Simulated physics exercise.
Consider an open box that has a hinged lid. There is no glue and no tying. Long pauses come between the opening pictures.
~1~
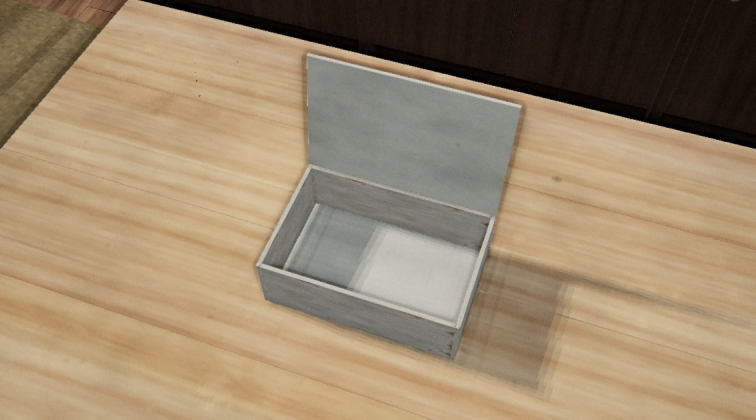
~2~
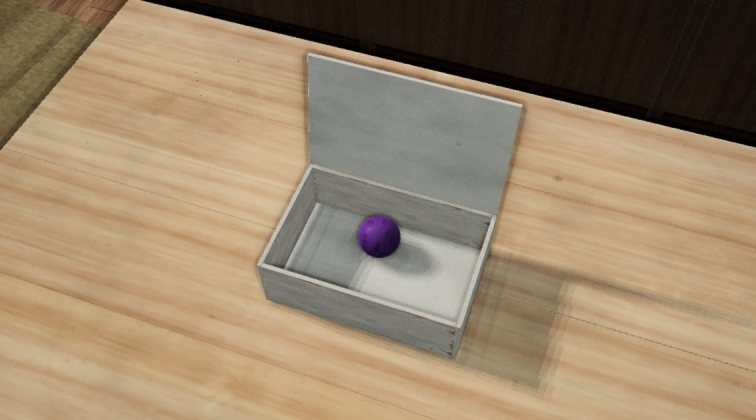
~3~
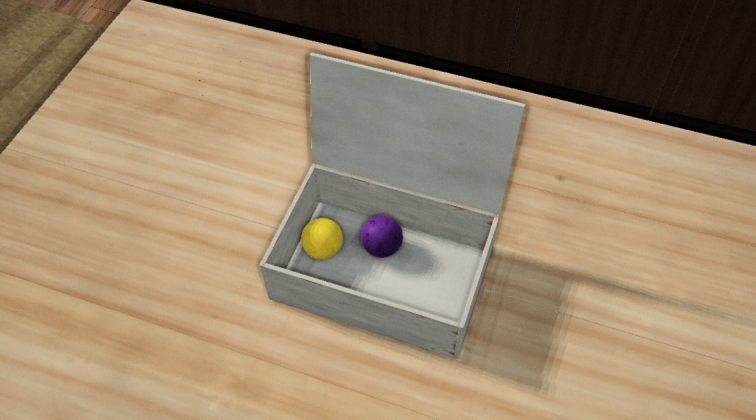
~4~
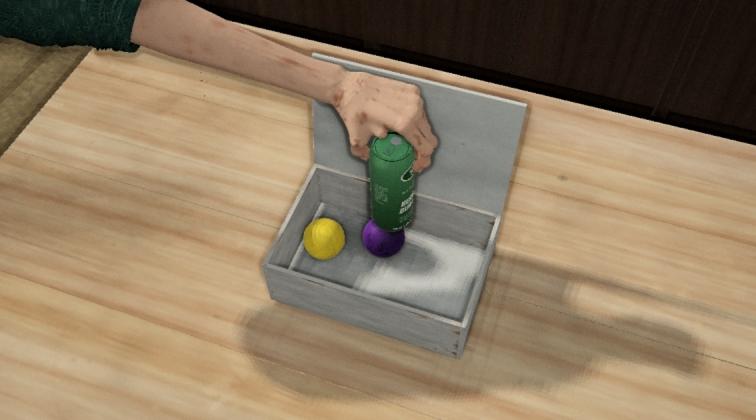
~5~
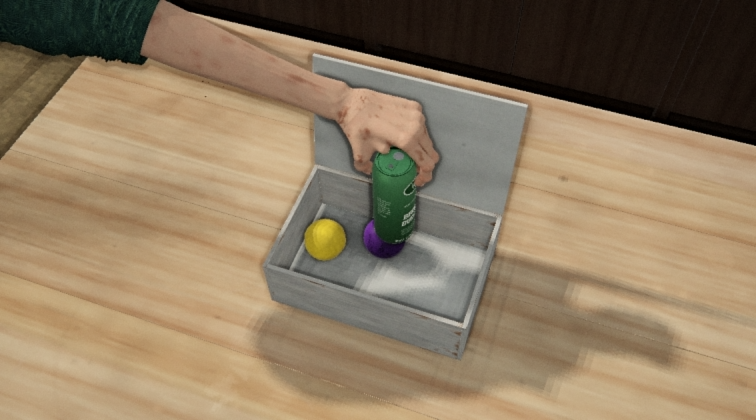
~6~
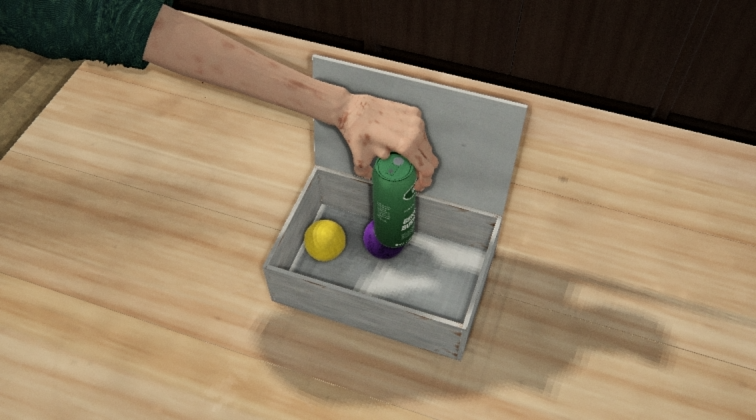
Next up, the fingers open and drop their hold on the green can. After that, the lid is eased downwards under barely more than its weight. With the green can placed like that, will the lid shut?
Yes.
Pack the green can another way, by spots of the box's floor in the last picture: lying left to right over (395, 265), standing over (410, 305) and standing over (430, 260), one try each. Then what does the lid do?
First, it shuts; second, it stays open; third, it stays open.
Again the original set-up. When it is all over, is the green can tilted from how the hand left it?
The green can ends up leaning.
Then, 0.40 s after the last picture, green can on its side near (418, 275); purple ball rolled about its own width.
Then, 1.40 s after the last picture, lid 70° above the rim; green can on its side near (415, 280); purple ball rolled about its own width; yellow lemon rolled a little.
Then, 2.00 s after the last picture, lid 29° above the rim; green can on its side near (415, 281); purple ball rolled about its own width; yellow lemon rolled a little.
At rest, lid shut; tipped over in the box, green can; moved from the start, purple ball; yellow lemon in place. Seen from the same camera at the end, green can near (414, 282).
